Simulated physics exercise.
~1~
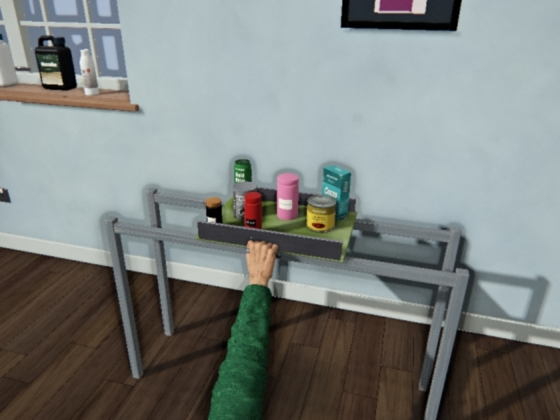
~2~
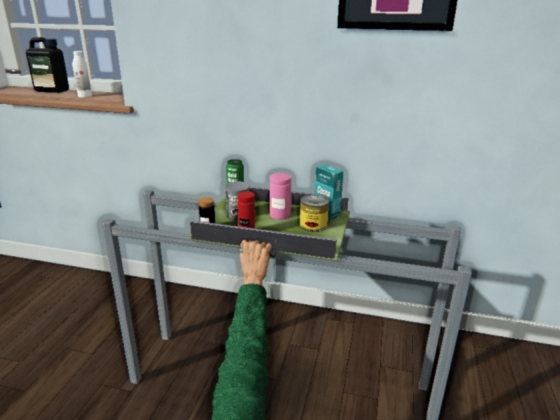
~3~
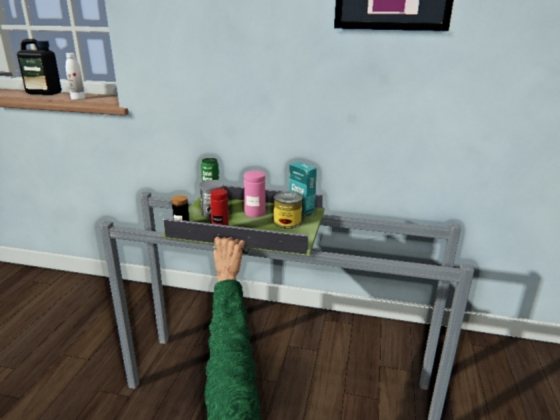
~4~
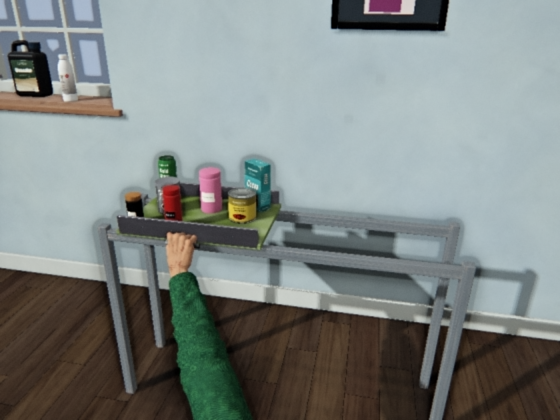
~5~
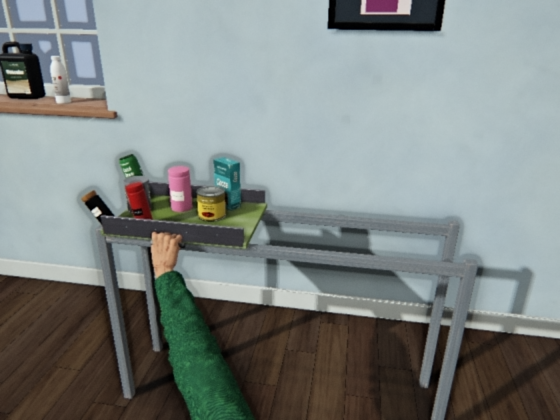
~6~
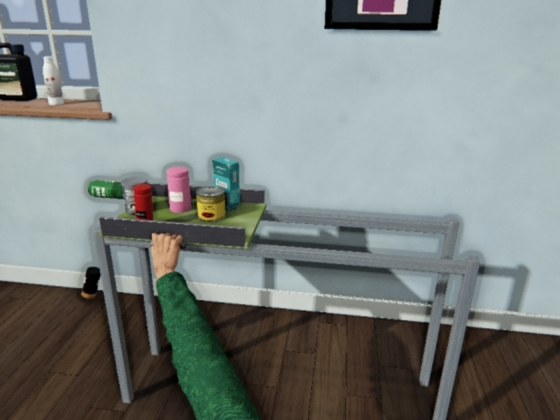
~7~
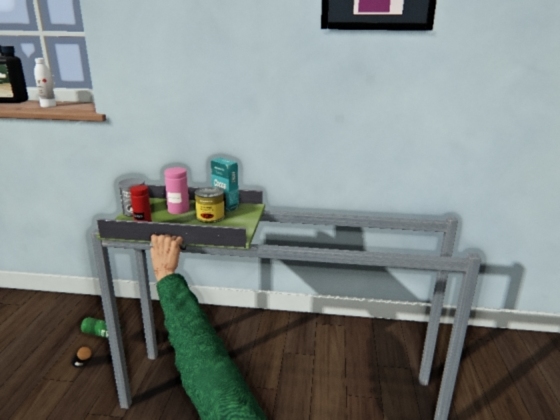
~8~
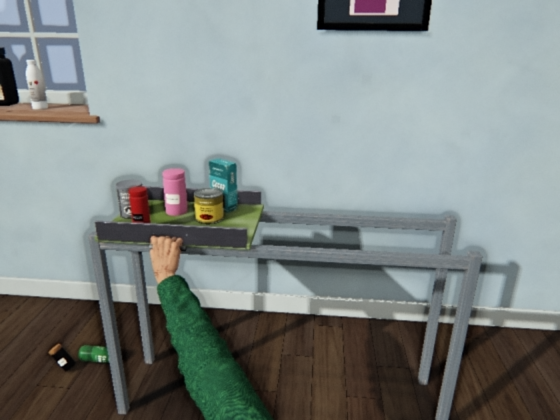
A tray pushed left by a hand stops, and two containers topple onto the floor.
